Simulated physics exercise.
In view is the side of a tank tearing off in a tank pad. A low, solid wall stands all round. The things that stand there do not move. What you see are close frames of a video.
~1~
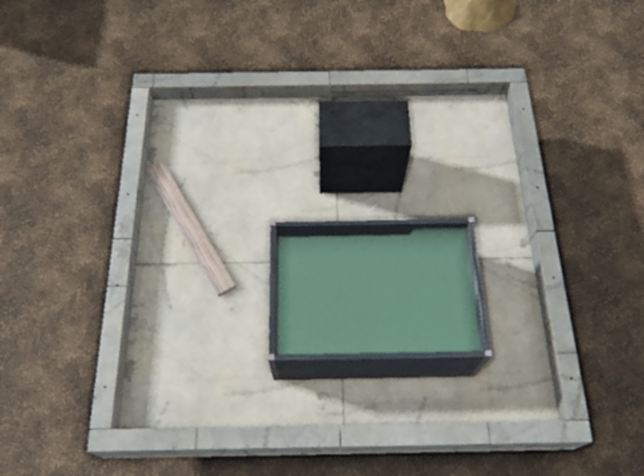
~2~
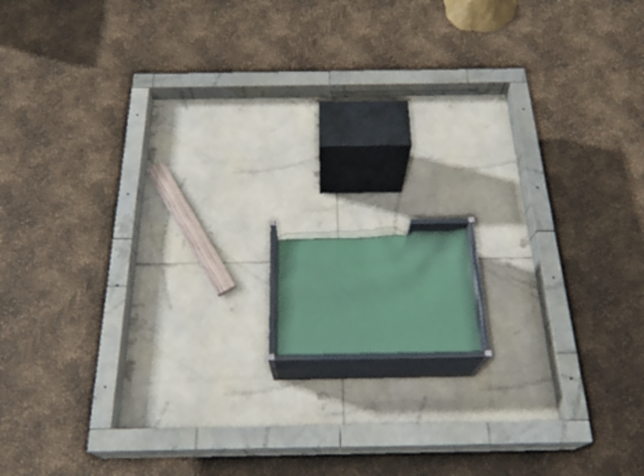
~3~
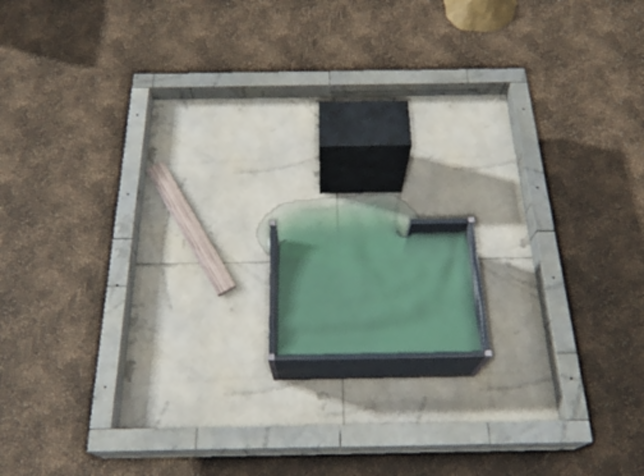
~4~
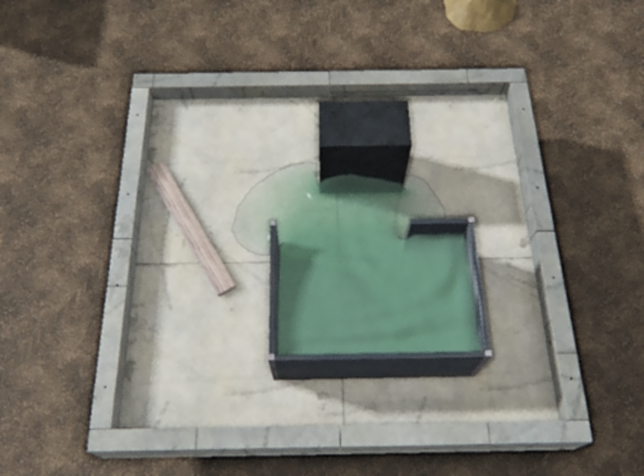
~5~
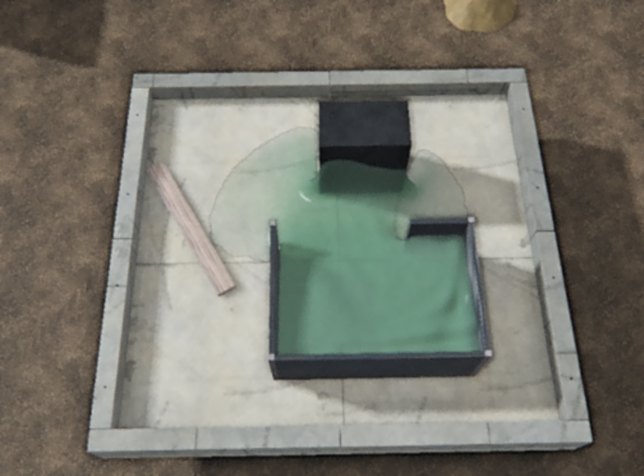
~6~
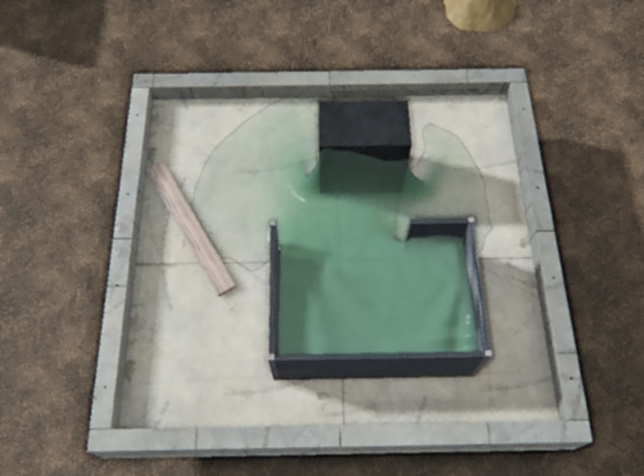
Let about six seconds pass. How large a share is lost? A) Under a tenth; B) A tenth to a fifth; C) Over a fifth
Under a tenth (A).
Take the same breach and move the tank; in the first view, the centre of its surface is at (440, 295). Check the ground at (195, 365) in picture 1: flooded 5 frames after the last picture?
I'd say the spot ends up left untouched.
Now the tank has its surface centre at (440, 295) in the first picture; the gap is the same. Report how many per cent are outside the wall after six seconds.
Close to 4 parts in a hundred.
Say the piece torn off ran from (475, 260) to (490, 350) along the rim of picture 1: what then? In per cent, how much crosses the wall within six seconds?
Some 24 in a hundred.
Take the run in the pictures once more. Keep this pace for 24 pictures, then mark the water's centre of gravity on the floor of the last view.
I'd put it at around (337, 220).
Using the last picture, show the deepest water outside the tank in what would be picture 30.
That spot is close to (384, 147).
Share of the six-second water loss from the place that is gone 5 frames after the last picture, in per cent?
It comes to around 0 per cent.
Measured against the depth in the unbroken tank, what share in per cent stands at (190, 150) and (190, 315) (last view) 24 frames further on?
The first spot is at about 20 percent, the second at about 4 percent.
A moment on, water covers 30 % of the floor; the low wall has let 0 % over.
Next, water covers 40 % of the floor; the low wall has let 0 % over.
Then, water covers 55 % of the floor; the low wall has let 4 % over.
Later, water covers 75 % of the floor; the low wall has let 5 % over.
In the end, water covers 75 % of the floor; the low wall has let 5 % over.
